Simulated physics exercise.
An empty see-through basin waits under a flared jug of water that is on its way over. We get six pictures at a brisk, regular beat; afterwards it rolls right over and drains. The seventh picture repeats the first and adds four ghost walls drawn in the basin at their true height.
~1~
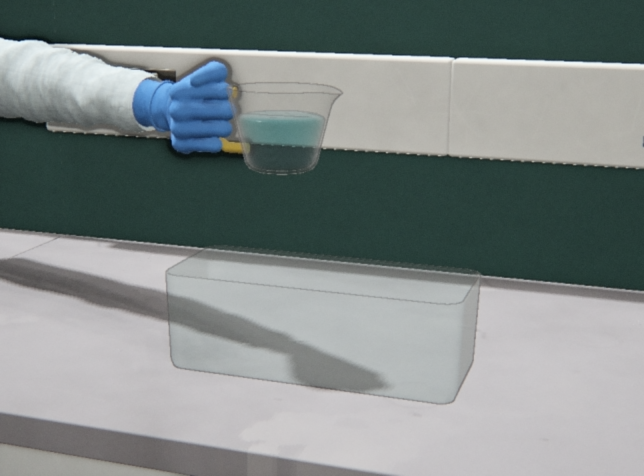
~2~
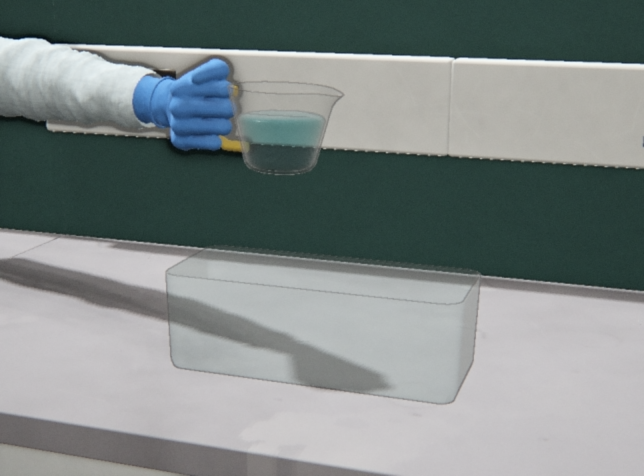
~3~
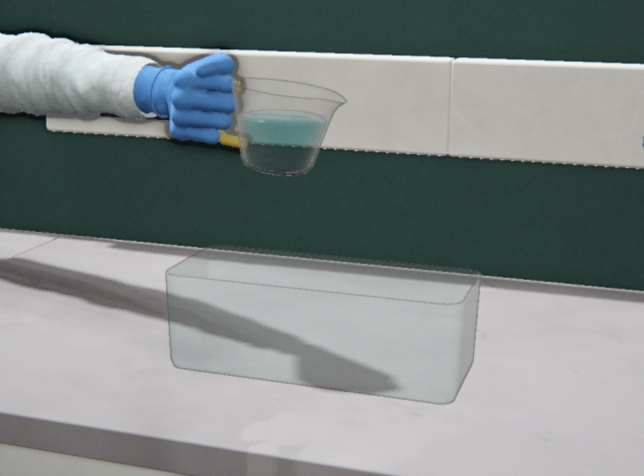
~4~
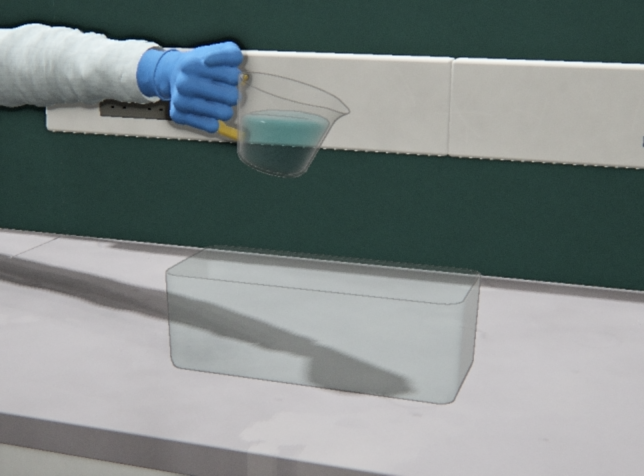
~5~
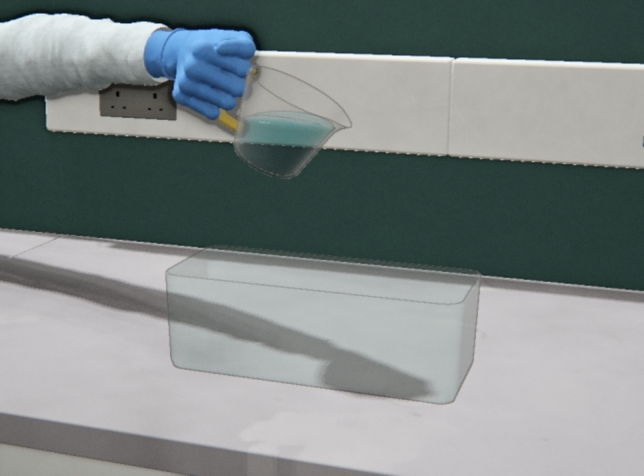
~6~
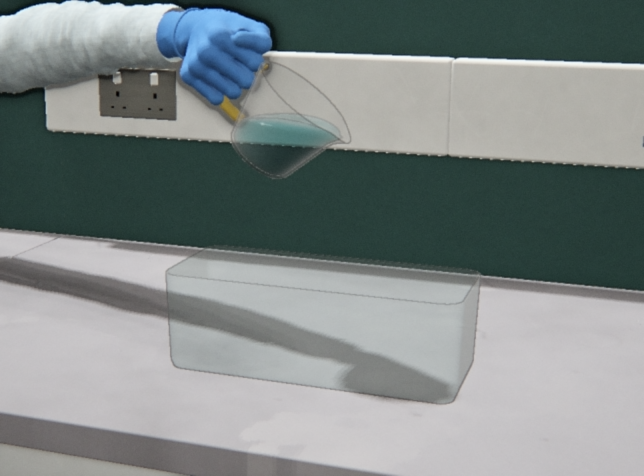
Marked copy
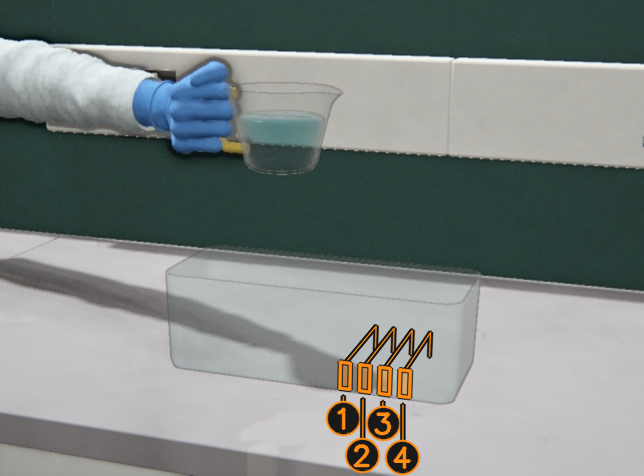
A blue-gloved hand holds a clear, flared jug of blue-green liquid above an empty see-through basin, at first upright and nearly still, then steadily tilts it to the right while the liquid stays inside.
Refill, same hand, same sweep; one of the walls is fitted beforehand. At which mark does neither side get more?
Choose 2.
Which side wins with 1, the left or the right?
More ends on the right.
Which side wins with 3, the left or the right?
More ends on the left.
In orange, 1 at (343, 396); 2 at (362, 399); 3 at (382, 401); 4 at (402, 404).
Choosing 1, about 14 % ends left of the wall and 83 % right of it; 3 % is lost outside.
Choosing 2, about 43 % ends left of the wall and 55 % right of it.
Choosing 3, about 90 % ends left of the wall and 5 % right of it; 5 % is lost outside.
Choosing 4, about 83 % ends left of the wall and 10 % right of it; 7 % is lost outside.
